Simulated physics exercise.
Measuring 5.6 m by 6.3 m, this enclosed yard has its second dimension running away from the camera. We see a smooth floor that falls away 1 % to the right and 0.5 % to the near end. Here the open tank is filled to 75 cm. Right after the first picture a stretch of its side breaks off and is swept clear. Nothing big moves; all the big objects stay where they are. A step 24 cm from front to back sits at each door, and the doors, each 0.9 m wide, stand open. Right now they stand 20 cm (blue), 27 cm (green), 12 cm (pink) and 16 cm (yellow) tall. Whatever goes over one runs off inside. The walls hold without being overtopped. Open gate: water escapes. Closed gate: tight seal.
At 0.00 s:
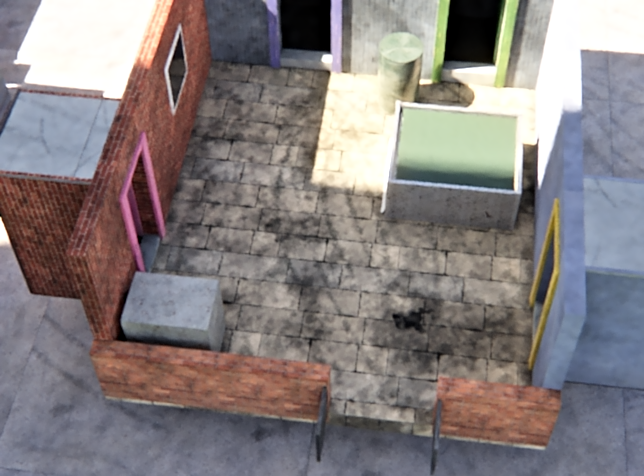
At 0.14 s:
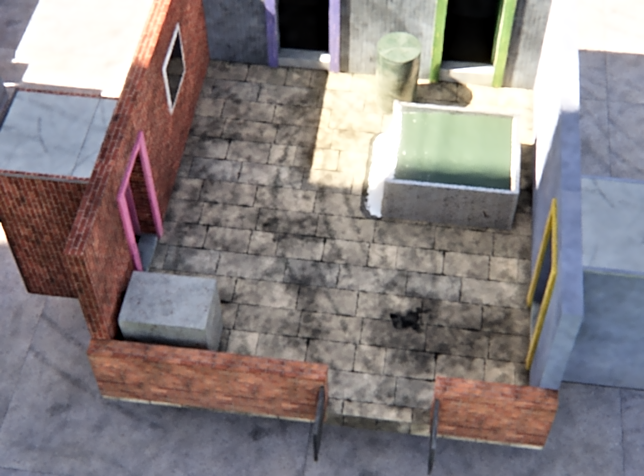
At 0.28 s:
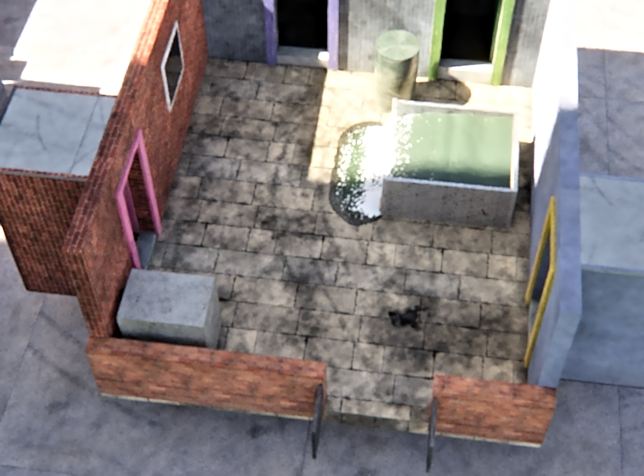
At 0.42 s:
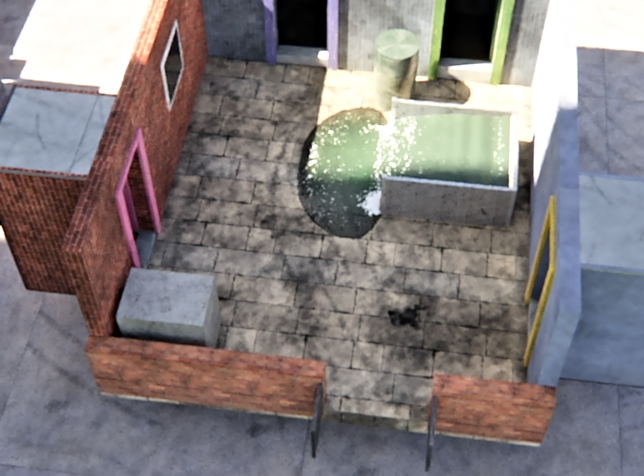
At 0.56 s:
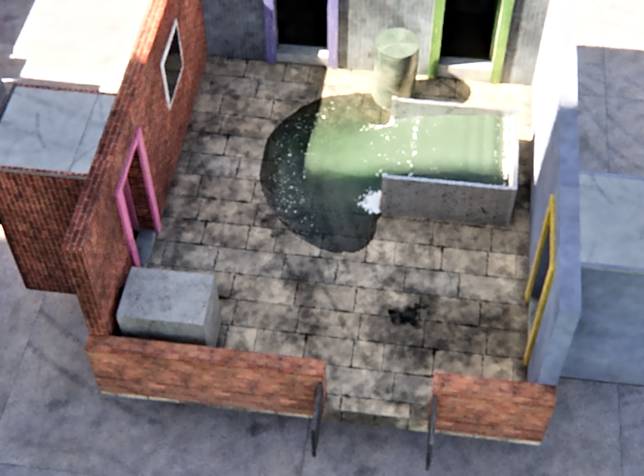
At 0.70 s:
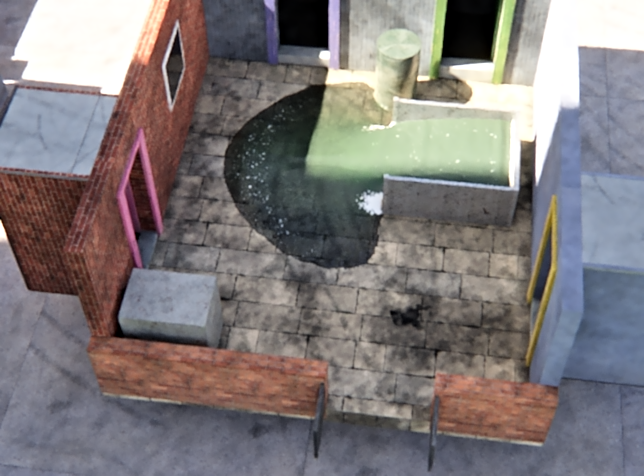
Green water pours from the tank's open left side and spreads across the paved yard.
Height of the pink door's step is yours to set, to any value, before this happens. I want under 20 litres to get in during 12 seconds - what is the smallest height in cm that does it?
You would need about 13.5 cm.
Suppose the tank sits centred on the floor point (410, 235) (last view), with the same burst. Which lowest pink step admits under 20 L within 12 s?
I'd put it at close to 24 cm.
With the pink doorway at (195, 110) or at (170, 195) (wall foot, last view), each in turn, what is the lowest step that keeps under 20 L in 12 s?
Roughly 22 cm, then roughly 23 cm.
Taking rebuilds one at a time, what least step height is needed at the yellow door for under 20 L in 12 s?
At yellow, about 8.5 cm.
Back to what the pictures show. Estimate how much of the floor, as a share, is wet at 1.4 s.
About 45 per cent.
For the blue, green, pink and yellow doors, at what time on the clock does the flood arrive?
Front arrival: Blue 1.0 seconds, green 4.0 seconds, pink 1.4 seconds, yellow 5.0 seconds.
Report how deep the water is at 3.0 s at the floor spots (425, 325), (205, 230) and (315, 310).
About 0, 12 and 0 cm respectively.
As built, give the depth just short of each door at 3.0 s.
Centimetres: Blue = 19, green = 0, pink = 14, yellow = 0.
After 1.4 s water covers 45 % of the floor, deepest (32 cm) near (182, 155); it has not reached the pink door.
After 3.0 s water covers 50 % of the floor, deepest (32 cm) near (121, 368); 14 cm at the pink door, 14 litres in over its 12 cm step.
After 12.0 s water covers 95 % of the floor, deepest (11 cm) near (515, 415); 3 cm at the pink door, 31 litres in over its 12 cm step.
At the pink door as built, the water arrived by 1.5 s and peaked near 18 cm at 2.2 s.
With a step of 12.5 cm, 27 litres would have come in within the 12 s; with 15 cm, 12 litres. So under 20 litres takes about 13.5 cm.
